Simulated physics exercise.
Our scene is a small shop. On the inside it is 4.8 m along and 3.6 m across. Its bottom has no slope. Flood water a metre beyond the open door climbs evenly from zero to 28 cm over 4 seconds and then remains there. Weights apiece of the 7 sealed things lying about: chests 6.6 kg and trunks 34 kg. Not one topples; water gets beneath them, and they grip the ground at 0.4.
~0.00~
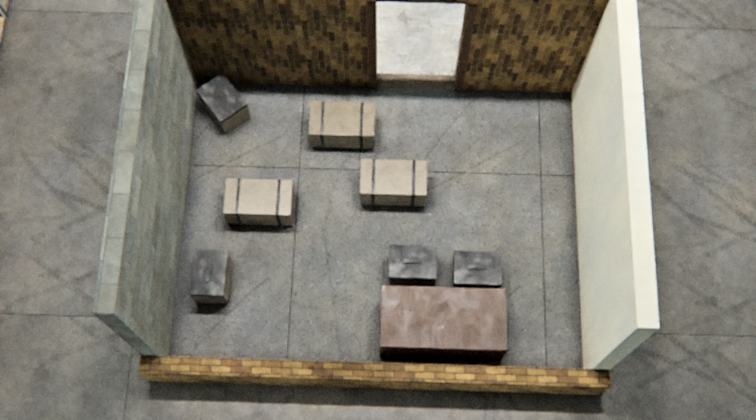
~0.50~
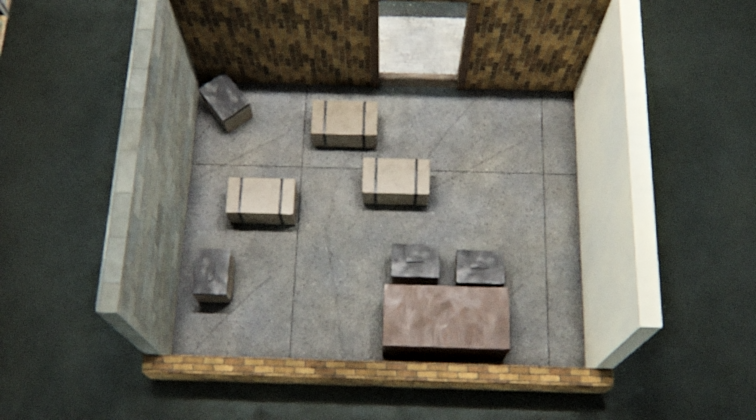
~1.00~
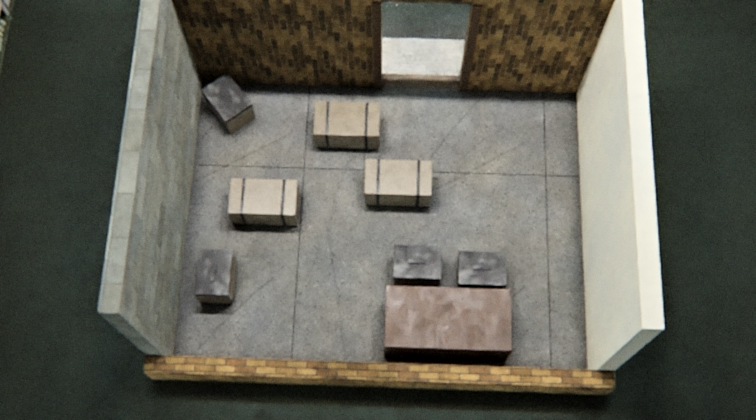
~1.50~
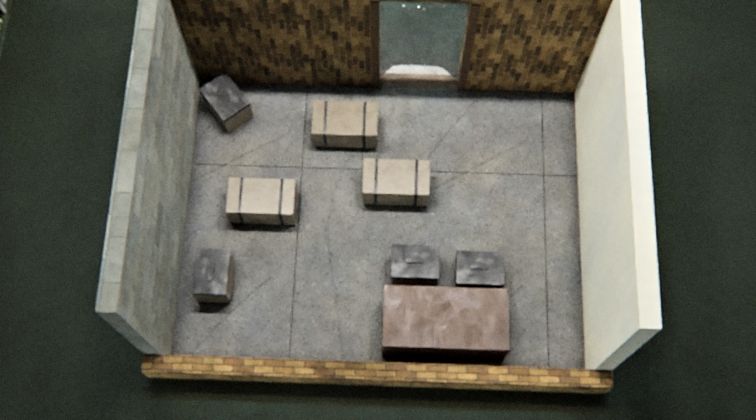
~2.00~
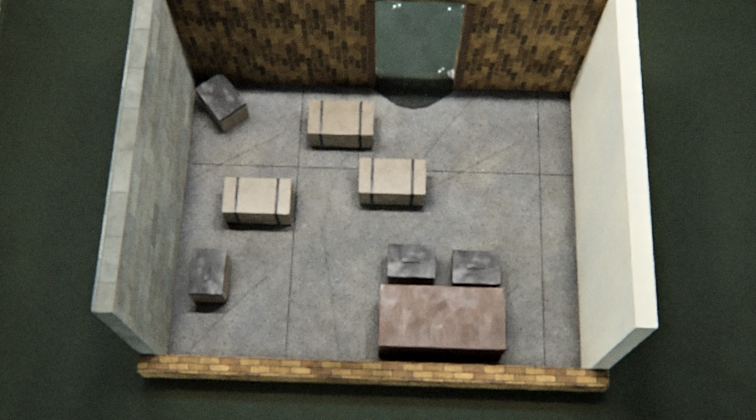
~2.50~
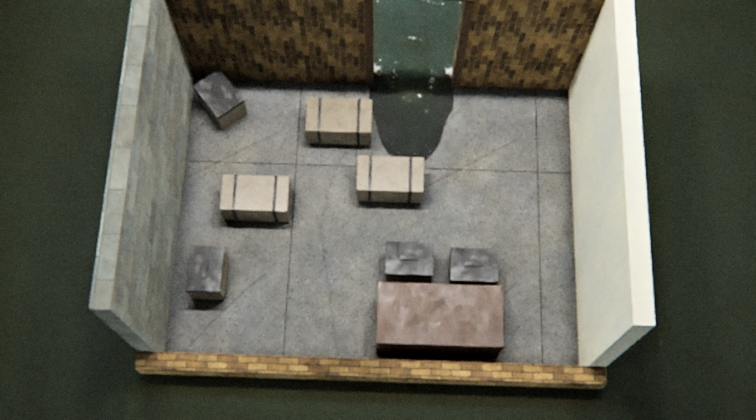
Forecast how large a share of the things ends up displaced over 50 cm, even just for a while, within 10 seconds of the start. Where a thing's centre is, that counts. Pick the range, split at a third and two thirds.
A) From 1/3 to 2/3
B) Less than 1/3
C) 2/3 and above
A.
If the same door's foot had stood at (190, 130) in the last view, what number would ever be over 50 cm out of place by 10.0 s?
Result: 4.
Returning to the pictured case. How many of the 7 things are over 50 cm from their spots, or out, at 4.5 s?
I make it 1 by then.
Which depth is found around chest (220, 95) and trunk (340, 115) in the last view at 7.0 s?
First about 4 cm, second about 6 cm.
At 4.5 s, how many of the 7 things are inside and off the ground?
The number is 0.
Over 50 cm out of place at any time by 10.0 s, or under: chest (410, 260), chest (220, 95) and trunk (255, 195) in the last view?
One by one in that order: Below; above; below.
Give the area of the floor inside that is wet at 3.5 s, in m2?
Wet area: Approx. 3.5 m2.
After 3.5 s 0 of 7 are over 50 cm from their spots; 0 afloat.
After 4.5 s 1 of 7 are over 50 cm from their spots; 0 afloat.
After 7.0 s 2 of 7 are over 50 cm from their spots; 2 afloat.
After 10.0 s 4 of 7 are over 50 cm from their spots, and 4 have been at some point; 5 afloat.
